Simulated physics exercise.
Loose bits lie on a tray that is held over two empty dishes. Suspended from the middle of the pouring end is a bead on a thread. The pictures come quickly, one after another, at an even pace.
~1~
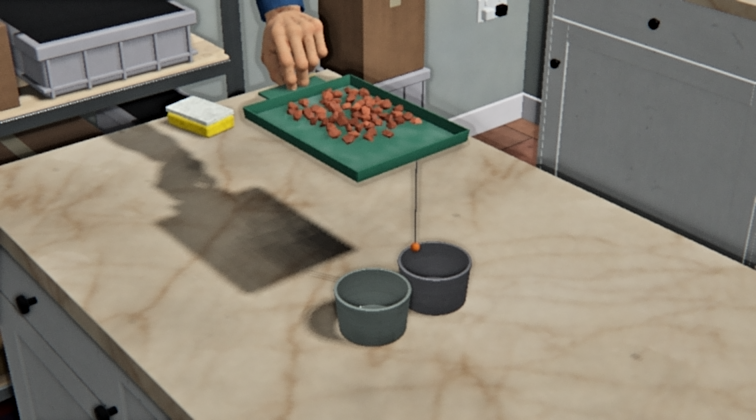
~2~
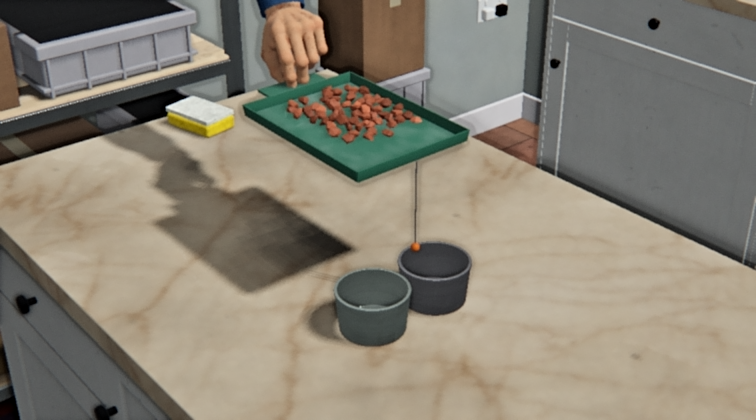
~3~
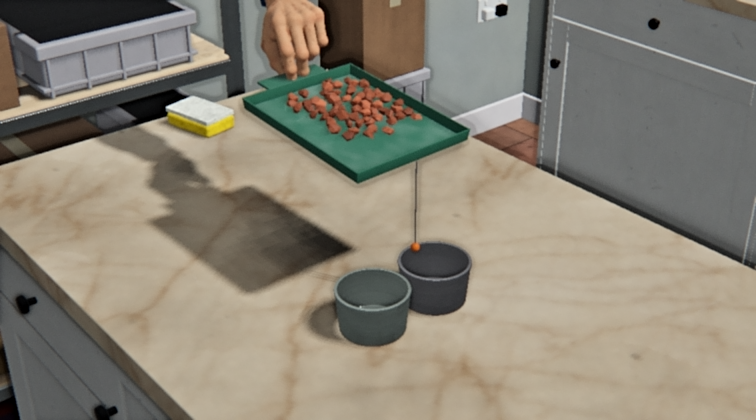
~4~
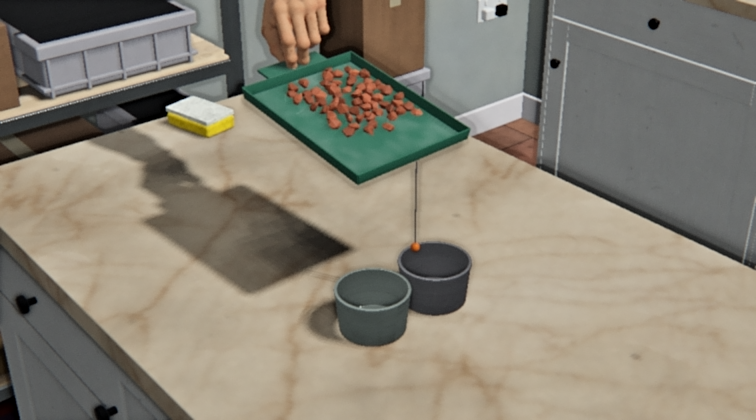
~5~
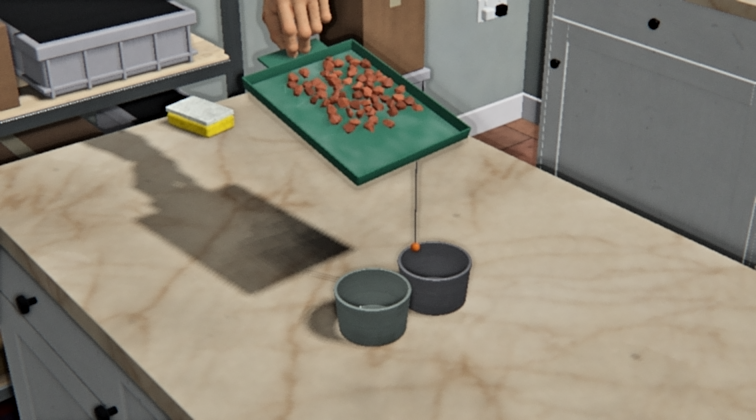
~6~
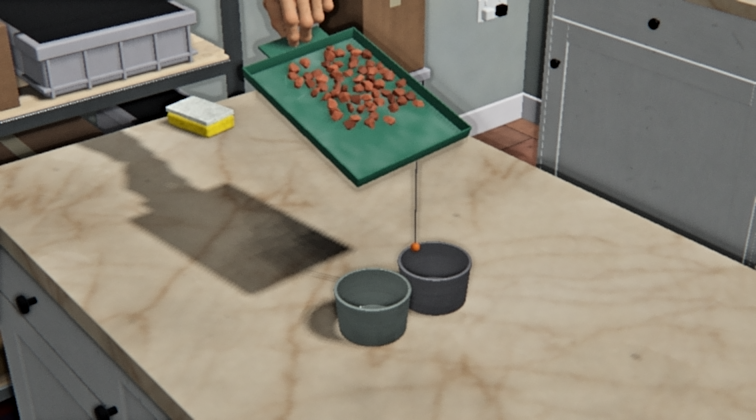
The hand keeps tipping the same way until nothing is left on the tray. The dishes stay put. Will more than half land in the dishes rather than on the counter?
So the dishes get the majority of the load, I reckon.
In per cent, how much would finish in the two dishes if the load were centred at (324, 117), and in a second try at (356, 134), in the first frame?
70 % and 70 %.
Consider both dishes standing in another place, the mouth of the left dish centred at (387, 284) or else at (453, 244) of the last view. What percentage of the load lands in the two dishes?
Approximately 60 percent, followed by approximately 0 percent.
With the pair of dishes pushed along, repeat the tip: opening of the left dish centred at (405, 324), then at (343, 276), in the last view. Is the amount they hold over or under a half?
Earlier try a minority share, later try a minority share.
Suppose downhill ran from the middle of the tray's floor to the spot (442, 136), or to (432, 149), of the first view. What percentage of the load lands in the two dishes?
That comes to 10 per cent the first time and 30 per cent the second.
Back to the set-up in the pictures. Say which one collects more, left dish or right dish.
Answer: The one at left.
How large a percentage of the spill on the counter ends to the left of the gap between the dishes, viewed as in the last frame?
Estimate: About 0 per cent.
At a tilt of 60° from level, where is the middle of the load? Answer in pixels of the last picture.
(394, 153).
Soon, tray tipped steeply; nearly all on the tray; a small part in the air.
A while on, tray tipped right over; about half on the tray; about a quarter in the left dish; a stray few in the right dish; about a quarter outside both; a small part in the air.
Towards the end, tray tipped past a quarter turn; about half in the left dish; about a quarter in the right dish; about a third outside both.
Finally, tray tipped past a quarter turn; about half in the left dish; about a quarter in the right dish; about a third outside both.
